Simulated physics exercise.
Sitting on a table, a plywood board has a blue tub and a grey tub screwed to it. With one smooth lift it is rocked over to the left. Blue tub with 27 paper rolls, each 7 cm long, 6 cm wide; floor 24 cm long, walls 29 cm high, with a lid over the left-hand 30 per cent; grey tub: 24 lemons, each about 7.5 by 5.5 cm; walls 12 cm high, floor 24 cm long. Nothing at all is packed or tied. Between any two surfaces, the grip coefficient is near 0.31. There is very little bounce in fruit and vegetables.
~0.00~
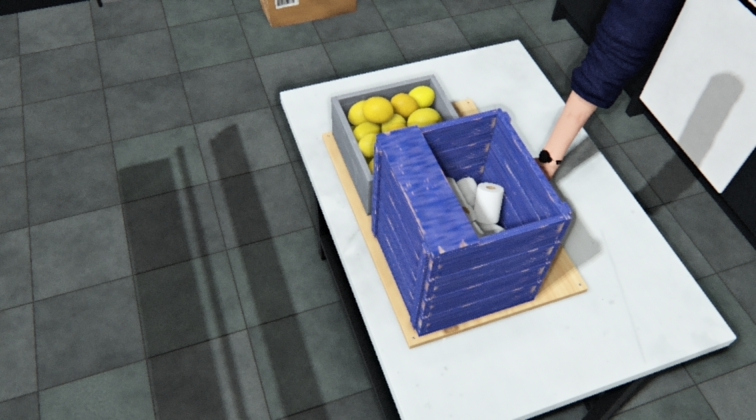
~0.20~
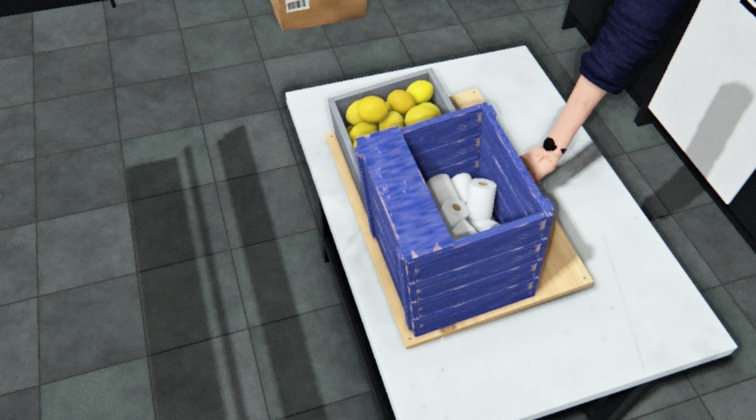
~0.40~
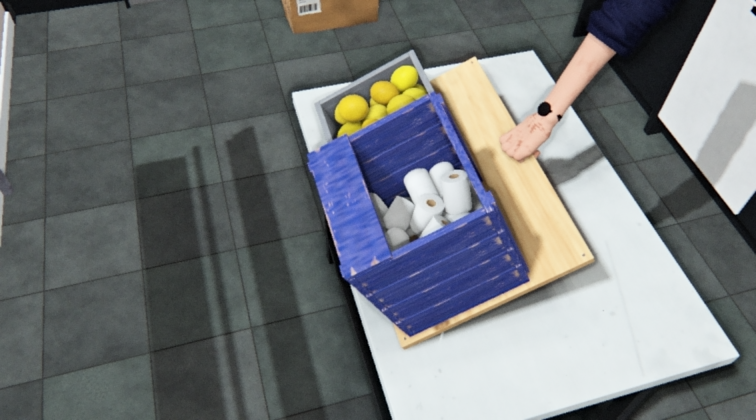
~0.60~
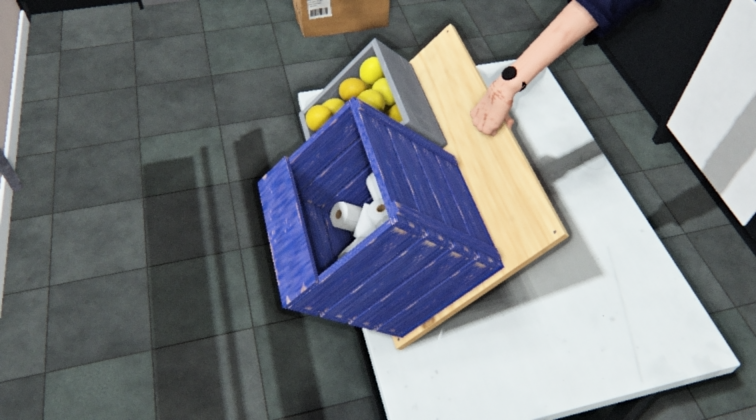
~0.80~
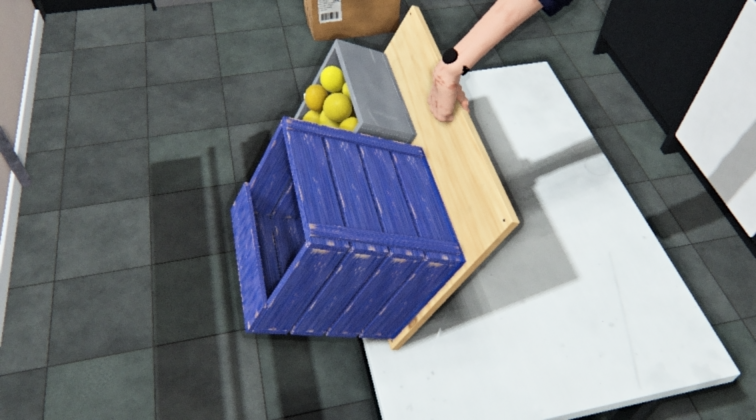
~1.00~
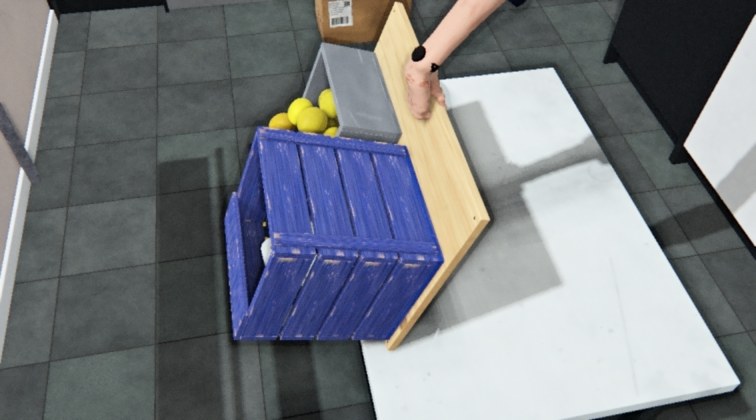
A person's bare forearm with a dark sleeve and black wristband reaches in from the upper right over a white table on grey floor tiles, seen from above. A blue slatted tub of white paper rolls and a grey tub of yellow lemons behind it sit on a wooden board. The hand lifts the board's right side, rocking both tubs steeply leftward as the camera shifts slightly.
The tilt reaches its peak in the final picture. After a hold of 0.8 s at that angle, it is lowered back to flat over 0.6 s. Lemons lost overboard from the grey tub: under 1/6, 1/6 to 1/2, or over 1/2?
I'd say it will hang on to half to five sixths of them.
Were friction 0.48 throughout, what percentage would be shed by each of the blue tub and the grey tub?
In that case the blue tub sheds 0 per cent, while the grey tub sheds 30 per cent.
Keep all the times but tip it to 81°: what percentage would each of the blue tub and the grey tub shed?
In that case blue tub 0 %, grey tub 30 %.
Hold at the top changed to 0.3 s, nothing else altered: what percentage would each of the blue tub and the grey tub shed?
Blue tub: 0%, grey tub: 30%.
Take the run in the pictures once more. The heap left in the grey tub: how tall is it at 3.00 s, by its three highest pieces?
Height: About 12 cm.
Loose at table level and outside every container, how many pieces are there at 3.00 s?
Roughly 0 of them.
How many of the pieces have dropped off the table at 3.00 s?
The number is close to 6.
After 1.32 s, tilt 71°; the blue tub has all 27 and the grey tub is down by 6 of 24.
After 1.72 s, tilt 71°; the blue tub has all 27 and the grey tub is down by 6 of 24.
After 2.28 s, tilt 7°; the blue tub has all 27 and the grey tub is down by 6 of 24.
When it is over (at 3.00 s), the blue tub has all 27 and the grey tub is down by 6 of 24. Asked share, 6 of 24, 25 per cent.
